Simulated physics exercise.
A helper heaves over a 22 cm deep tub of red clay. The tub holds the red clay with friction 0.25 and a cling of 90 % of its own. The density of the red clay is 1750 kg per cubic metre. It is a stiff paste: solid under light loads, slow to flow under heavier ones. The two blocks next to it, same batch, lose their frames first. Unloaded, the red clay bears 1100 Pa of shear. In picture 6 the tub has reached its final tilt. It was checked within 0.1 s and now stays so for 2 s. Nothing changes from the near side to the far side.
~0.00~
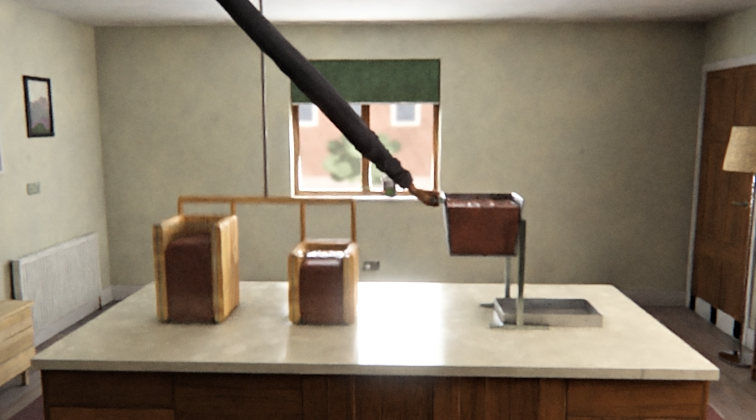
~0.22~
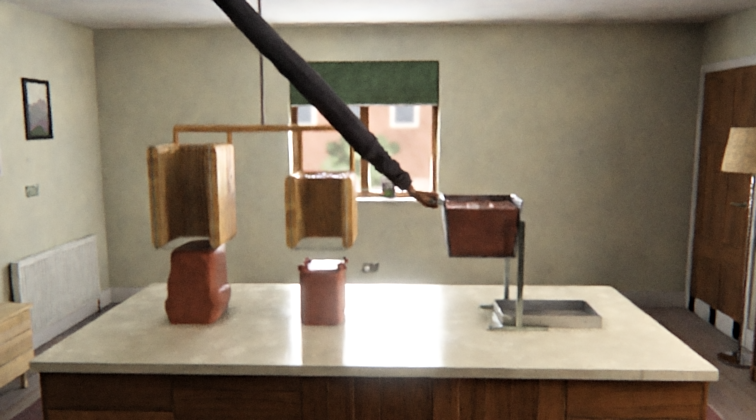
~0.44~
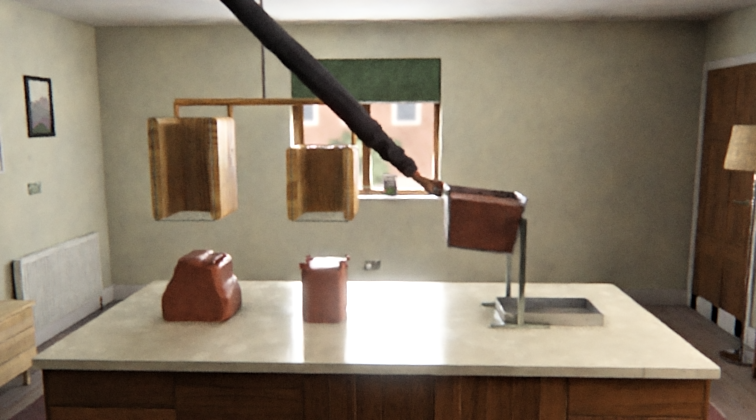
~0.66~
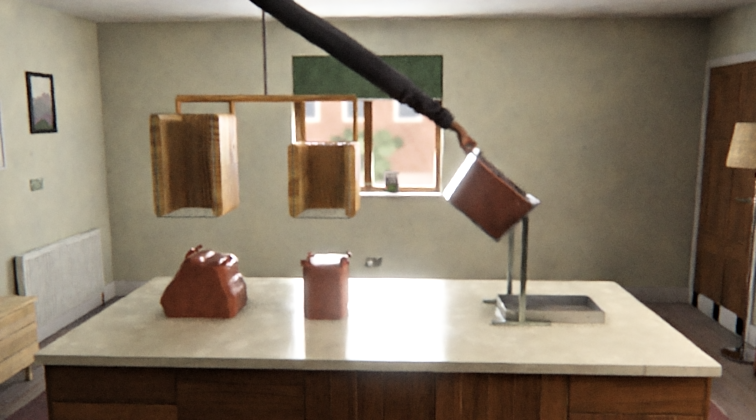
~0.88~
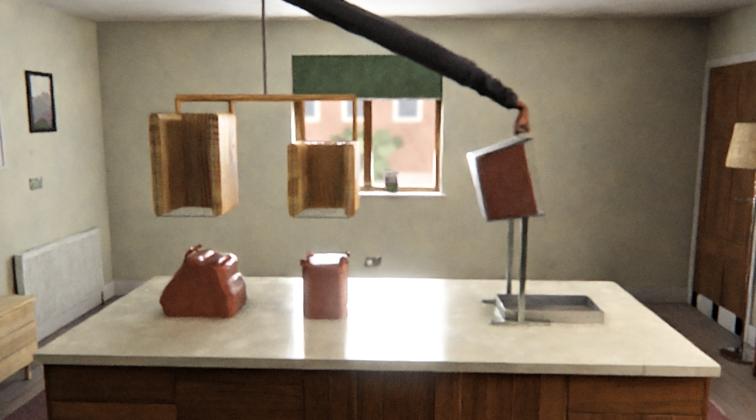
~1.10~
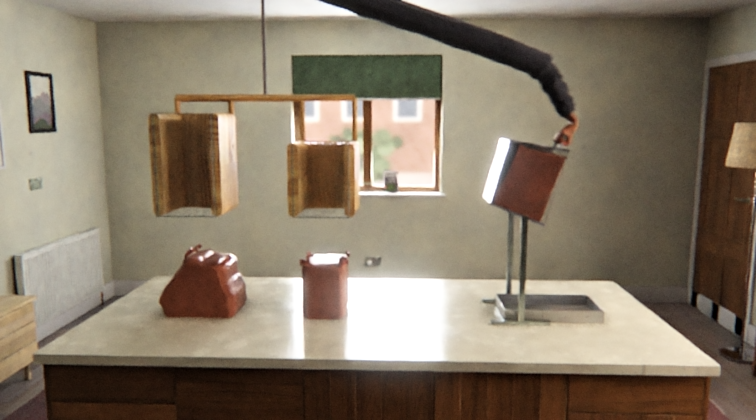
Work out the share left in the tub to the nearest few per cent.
The share left in the tub is near 14 %.
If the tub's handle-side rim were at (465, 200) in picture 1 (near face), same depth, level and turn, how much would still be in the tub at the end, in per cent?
Then about 18 %.
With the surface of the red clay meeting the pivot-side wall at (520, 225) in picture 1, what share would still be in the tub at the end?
It would be near 40 %.
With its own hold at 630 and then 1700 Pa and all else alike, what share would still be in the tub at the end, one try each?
In turn about 25 %, 16 %.
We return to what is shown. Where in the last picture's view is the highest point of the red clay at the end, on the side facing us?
At about (498, 190).
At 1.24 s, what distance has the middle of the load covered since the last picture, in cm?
Roughly 8 cm.
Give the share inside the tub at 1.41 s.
Near 30 %.
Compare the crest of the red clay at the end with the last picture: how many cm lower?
About 17 cm.
By 1.24 s, the tub is at 106 degrees and holds 72 %.
By 1.41 s, the tub is at 106 degrees and holds 31 %.
By 1.58 s, the tub is at 106 degrees and holds 17 %.
By 1.75 s, the tub is at 106 degrees and holds 14 %.
By 3.10 s, at the end, the tub is at 106 degrees and holds 14 %.
